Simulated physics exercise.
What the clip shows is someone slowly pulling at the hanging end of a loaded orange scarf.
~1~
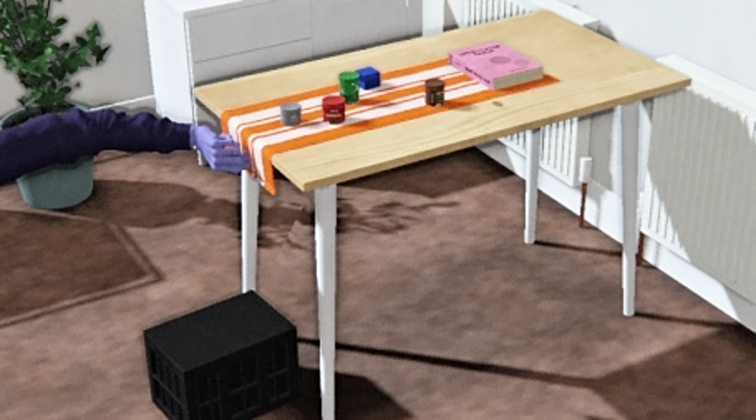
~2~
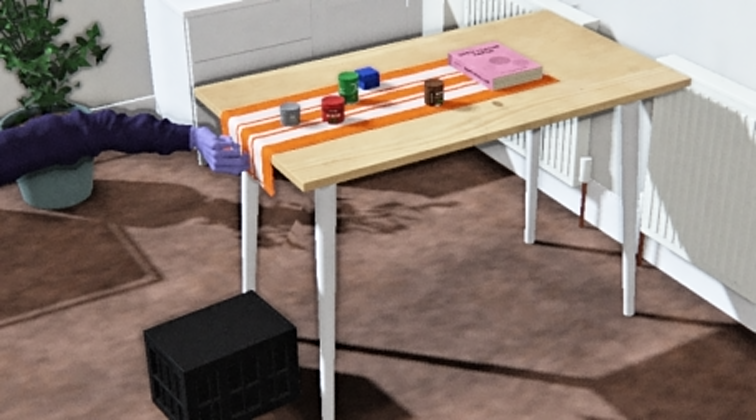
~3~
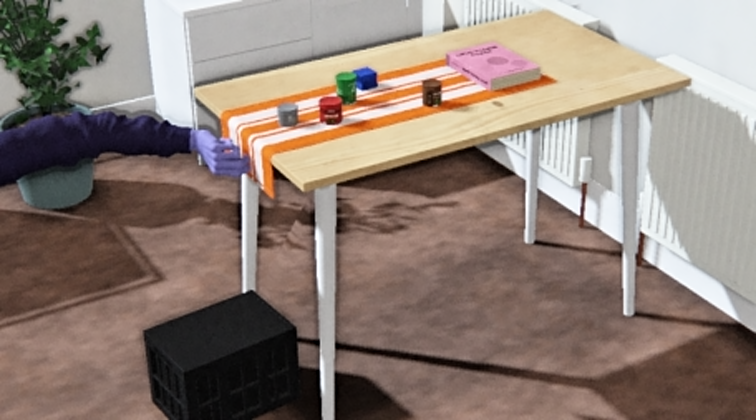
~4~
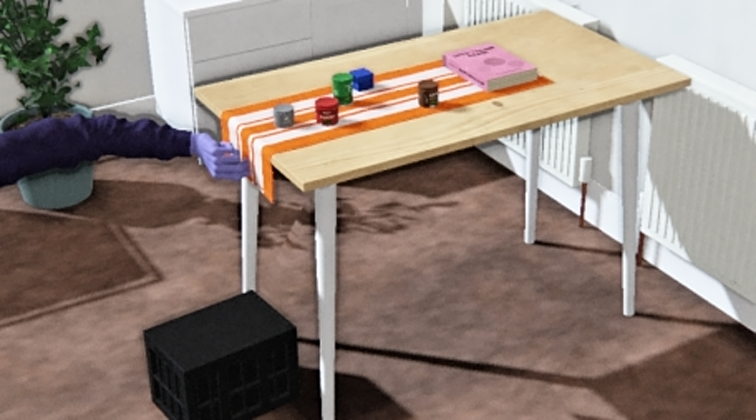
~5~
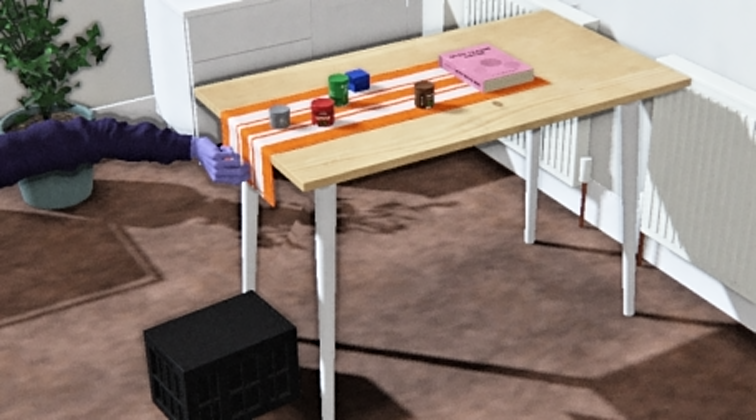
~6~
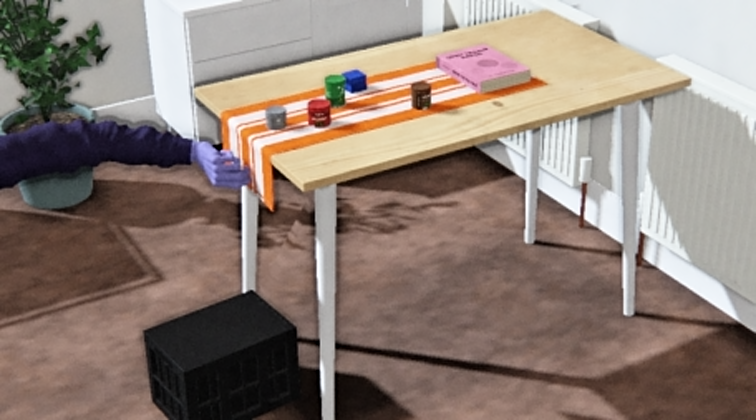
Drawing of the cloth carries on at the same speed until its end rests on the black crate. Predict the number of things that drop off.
Yeah well, the pull sends off four pieces and stops there.
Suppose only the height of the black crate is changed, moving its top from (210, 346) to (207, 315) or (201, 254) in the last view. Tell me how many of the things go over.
The first gives 3, the second 1.
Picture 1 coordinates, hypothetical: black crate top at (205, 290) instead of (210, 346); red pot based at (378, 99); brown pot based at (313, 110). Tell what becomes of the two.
The red pot does not fall, the brown pot falls.
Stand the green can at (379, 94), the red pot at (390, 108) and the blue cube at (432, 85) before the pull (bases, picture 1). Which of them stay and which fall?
Of these three, the green can takes a tumble, the red pot takes a tumble, the blue cube rides it out.
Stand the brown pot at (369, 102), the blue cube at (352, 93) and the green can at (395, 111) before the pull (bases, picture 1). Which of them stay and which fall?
Brown pot: Goes. Blue cube: Goes. Green can: Goes.
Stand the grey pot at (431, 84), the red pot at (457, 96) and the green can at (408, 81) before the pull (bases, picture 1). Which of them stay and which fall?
Here's how it goes: The grey pot makes it through, the red pot makes it through, and the green can makes it through.
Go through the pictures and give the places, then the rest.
The first picture shows hem (274, 195); grey pot (291, 106); red pot (333, 100); green can (349, 75); blue cube (368, 71); brown pot (435, 82); top of the crate (210, 345).
The second picture shows hem (273, 196); grey pot (290, 106).
The third picture shows hem (274, 198); red pot (331, 100).
The fourth picture shows hem (273, 203); green can (343, 77); top of the crate (210, 345).
The fifth picture shows hem (275, 206); blue cube (357, 73).
The sixth picture shows hem (273, 211); grey pot (276, 109); red pot (319, 103); green can (335, 78); blue cube (354, 74); brown pot (421, 85).
Soon after, hem near (251, 245); grey pot gone.
After that, hem near (252, 286); grey pot, red pot and green can gone.
In the end, hem on the crate; grey pot, red pot, green can and blue cube gone. Over the edge go four.
